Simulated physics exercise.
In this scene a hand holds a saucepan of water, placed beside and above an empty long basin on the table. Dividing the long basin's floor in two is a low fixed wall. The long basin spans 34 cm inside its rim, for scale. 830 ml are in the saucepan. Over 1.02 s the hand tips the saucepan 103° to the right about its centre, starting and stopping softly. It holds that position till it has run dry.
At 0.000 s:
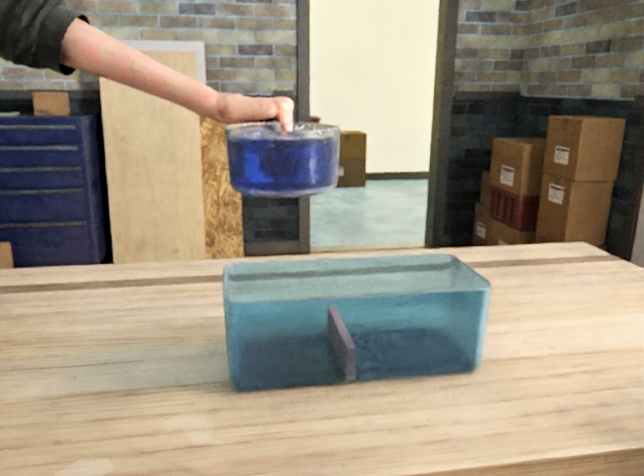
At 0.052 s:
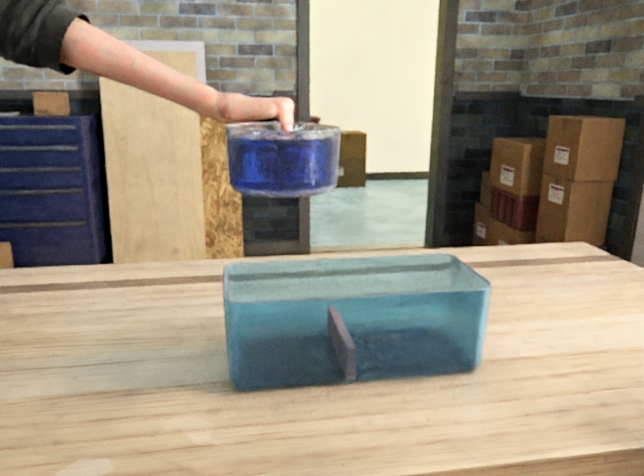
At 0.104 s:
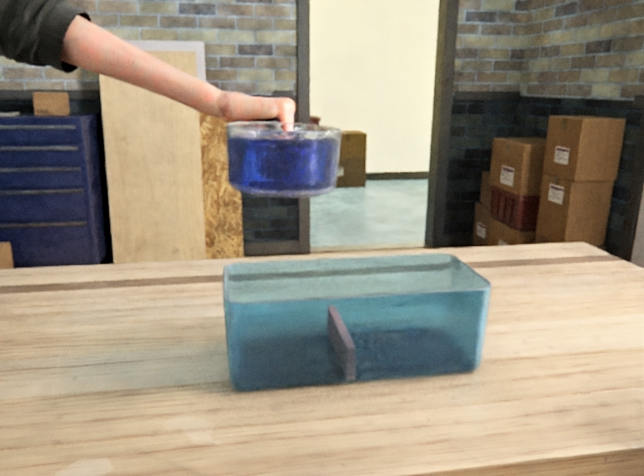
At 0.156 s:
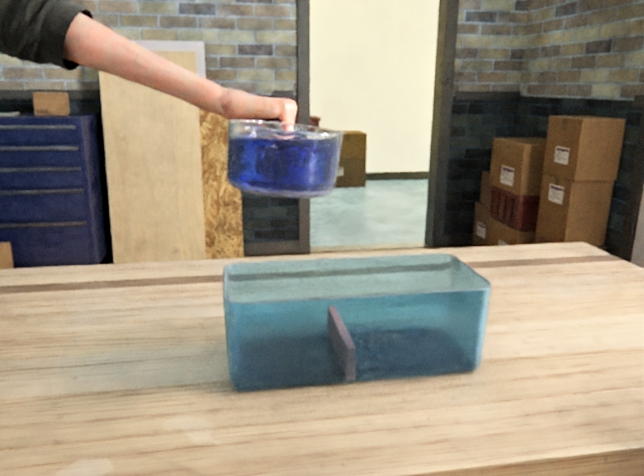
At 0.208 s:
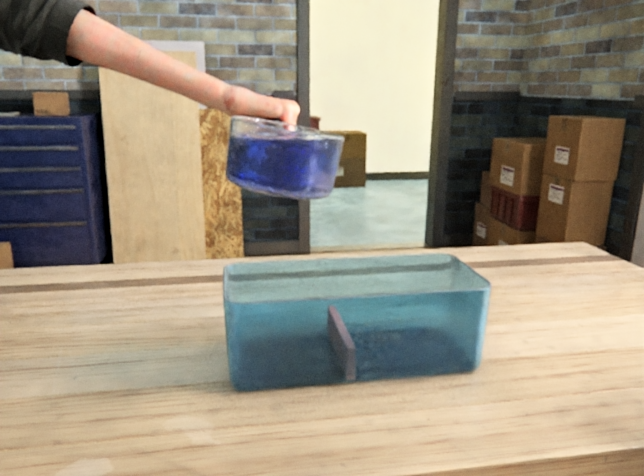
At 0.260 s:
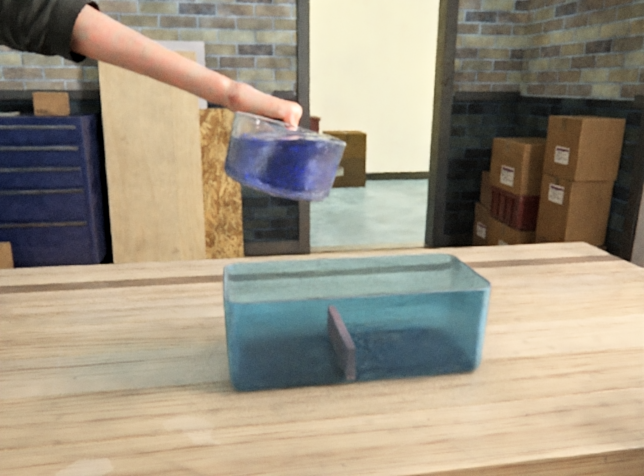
A hand gradually tilting a clear round container of blue liquid to the right above a long glassy basin on a wooden table.
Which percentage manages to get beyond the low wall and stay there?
Beyond the low wall, roughly 94 per cent stays.
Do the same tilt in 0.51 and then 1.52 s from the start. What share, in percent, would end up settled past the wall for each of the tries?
The first try gives around 85 percent, the second around 95 percent.
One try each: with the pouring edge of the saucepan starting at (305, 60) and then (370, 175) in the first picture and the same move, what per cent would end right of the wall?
Respectively about 80 and 95 percent.
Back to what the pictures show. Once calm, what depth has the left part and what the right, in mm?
I'd expect close to 2 mm on the left and close to 32 mm on the right.
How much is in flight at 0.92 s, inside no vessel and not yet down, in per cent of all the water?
Close to 12 in every hundred parts.
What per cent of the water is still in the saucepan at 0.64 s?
About 52 per cent.
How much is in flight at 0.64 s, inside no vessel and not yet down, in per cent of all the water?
Near 36 in a hundred.
Then, 0.64 s in, the tilt is 71° and 51 per cent is still to pour, 0 is left of the wall and 14 right of it.
Then, 0.92 s in, the tilt is 100° and 10 per cent is still to pour, 2 is left of the wall and 77 right of it.
Then, 1.21 s in, the tilt is 103° and 1 per cent is still to pour, 5 is left of the wall and 92 right of it.
Then, 1.52 s in, the tilt is 103° and 0 per cent is still to pour, 6 is left of the wall and 94 right of it.
Finally, 6 per cent lies left of the wall, 94 right of it and 1 outside.
